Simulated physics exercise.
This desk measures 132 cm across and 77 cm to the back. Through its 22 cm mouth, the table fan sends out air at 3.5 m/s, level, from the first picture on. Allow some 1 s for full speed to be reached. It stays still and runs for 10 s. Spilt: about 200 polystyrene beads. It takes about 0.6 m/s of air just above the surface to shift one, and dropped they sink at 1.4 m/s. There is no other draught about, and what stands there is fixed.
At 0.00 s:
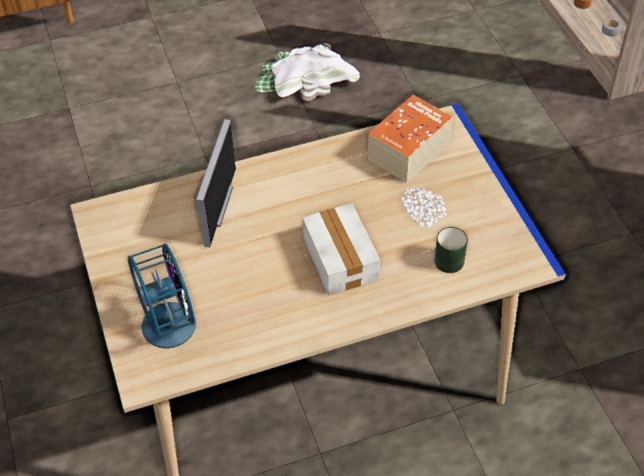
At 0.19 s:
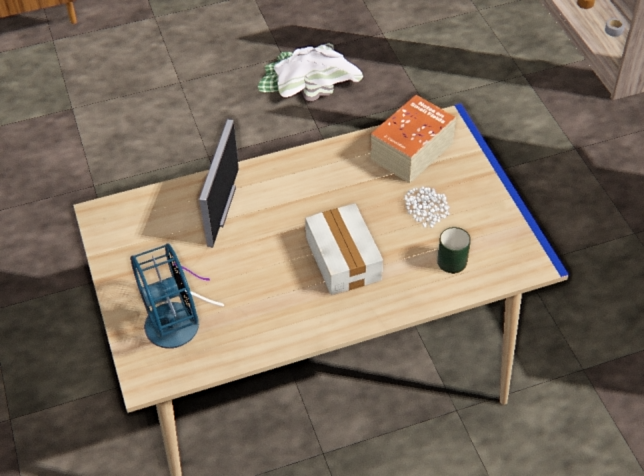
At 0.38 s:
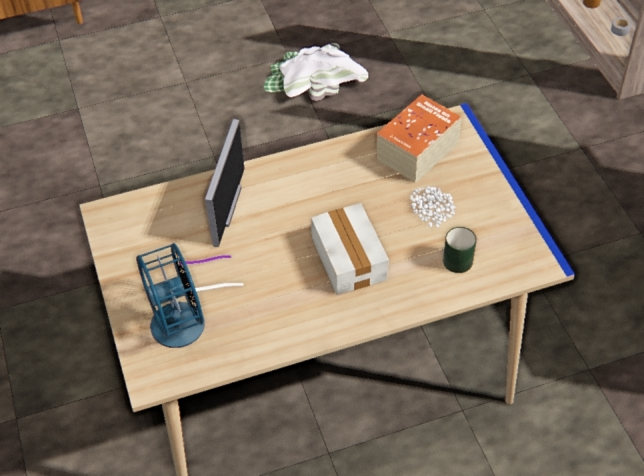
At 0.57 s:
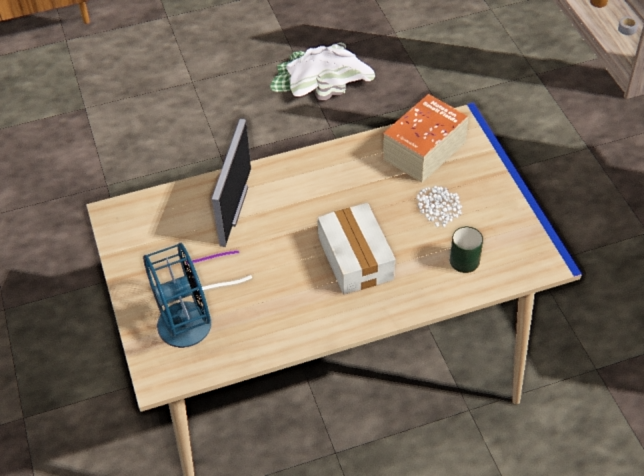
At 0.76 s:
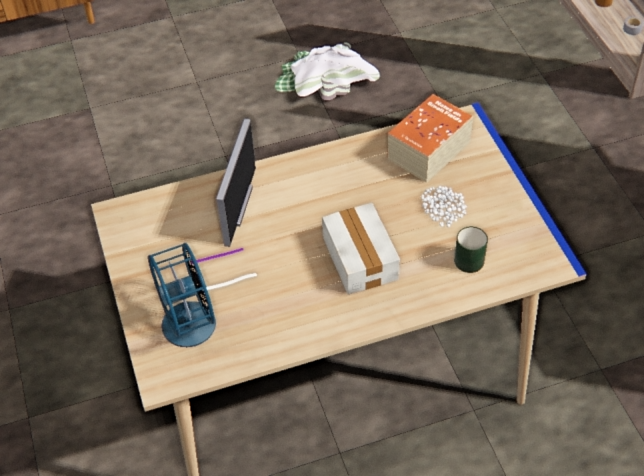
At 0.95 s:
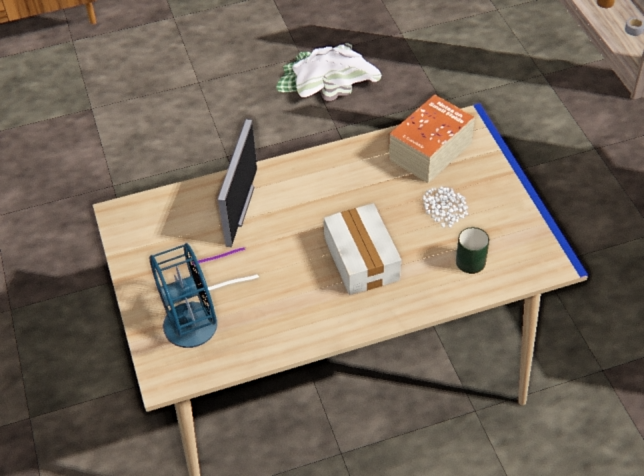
To begin with, a blue table fan's purple and white ribbons hang close to it on a wooden desk, which also holds a screen, box, book, mug and white beads. The ribbons then lift and stream rightward while the view drifts slightly, and the beads stay unstirred.
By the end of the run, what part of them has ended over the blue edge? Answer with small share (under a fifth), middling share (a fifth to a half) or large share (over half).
A large share.
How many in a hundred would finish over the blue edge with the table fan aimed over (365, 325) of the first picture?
Roughly 0 per cent.
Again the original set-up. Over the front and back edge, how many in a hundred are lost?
About 0 per cent front and 0 per cent back.
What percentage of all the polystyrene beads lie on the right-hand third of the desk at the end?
Roughly 4 in a hundred.
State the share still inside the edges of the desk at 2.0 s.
I reckon some 100 %.
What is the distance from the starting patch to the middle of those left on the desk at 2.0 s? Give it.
The middle is some 5 cm from where it began.
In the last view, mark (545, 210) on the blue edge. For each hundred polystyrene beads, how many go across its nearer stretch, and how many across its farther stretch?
I'd put near 0 percent on the nearer stretch and close to 90 percent on the farther one.
After 2.0 s the count stands so, 0 % are over the blue edge; the middle of those still in play is near (440, 194).
After 3.2 s the count stands so, 62 % are over the blue edge; the middle of those still in play is near (420, 249).
After 5.5 s the count stands so, 78 % are over the blue edge; the middle of those still in play is near (422, 252).
After 10.0 s, at the end, 92 % are over the blue edge.
